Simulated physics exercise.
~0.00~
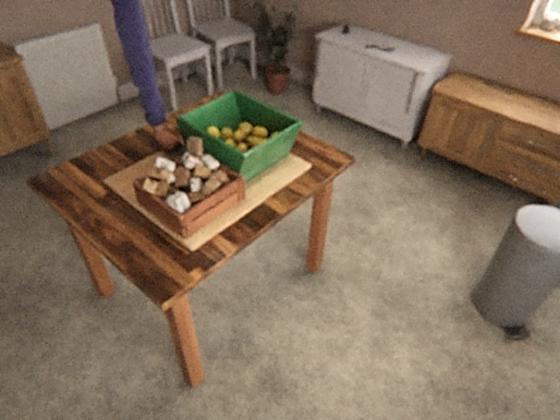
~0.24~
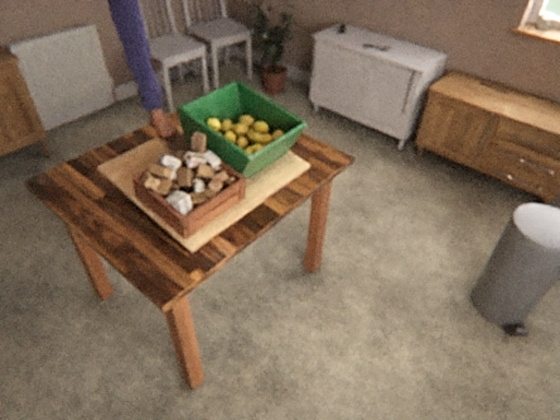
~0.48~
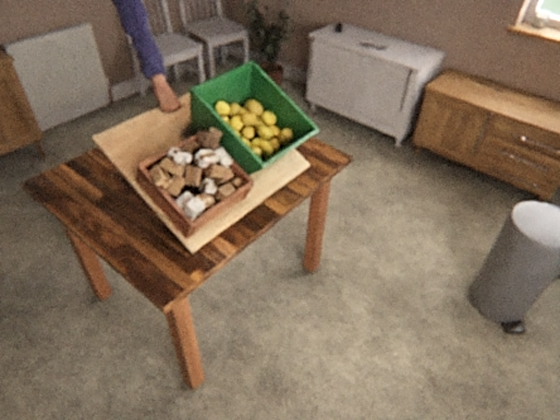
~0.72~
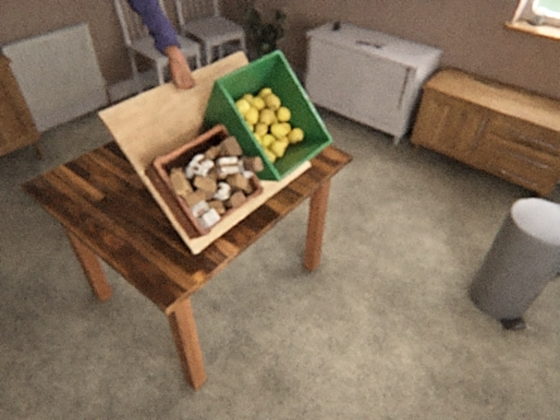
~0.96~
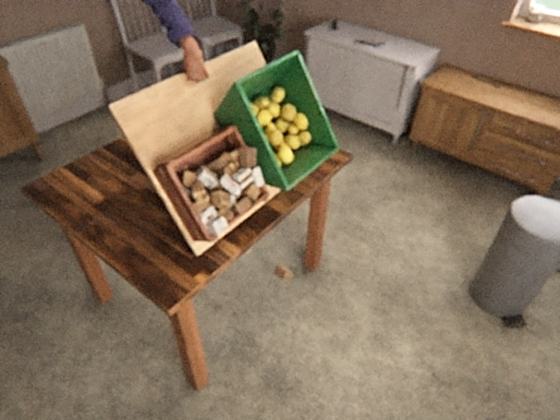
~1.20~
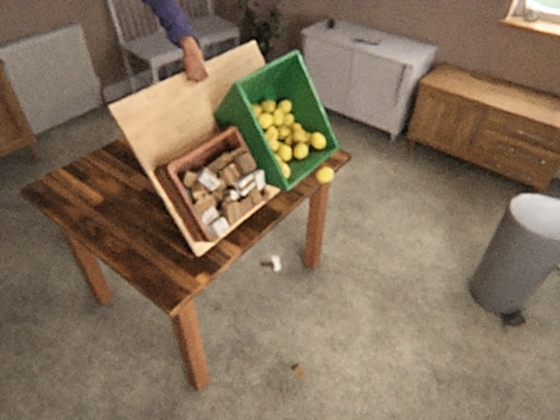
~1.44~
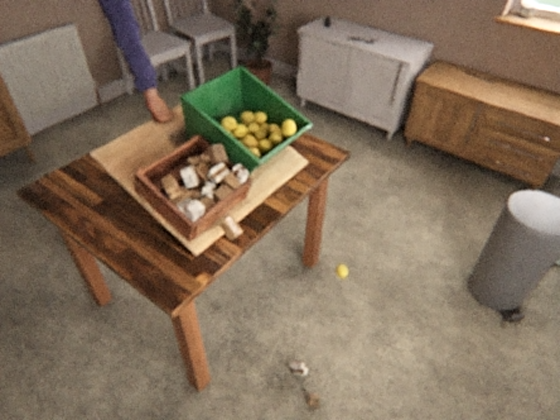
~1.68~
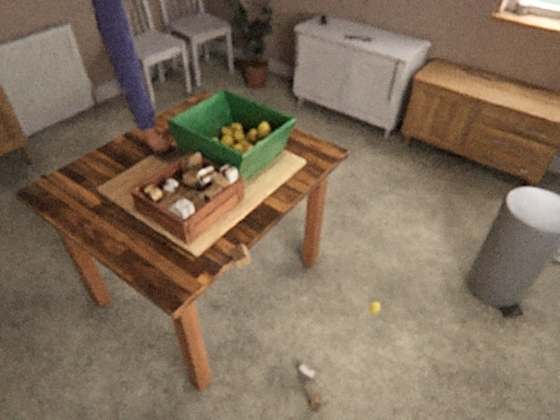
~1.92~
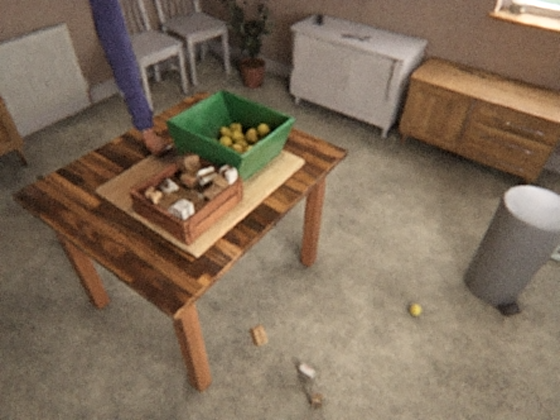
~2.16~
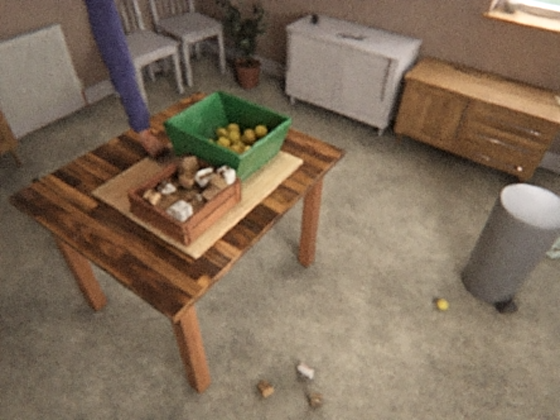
A hand tips a board holding two totes, spilling one lemon and three parcels, then lowers it.
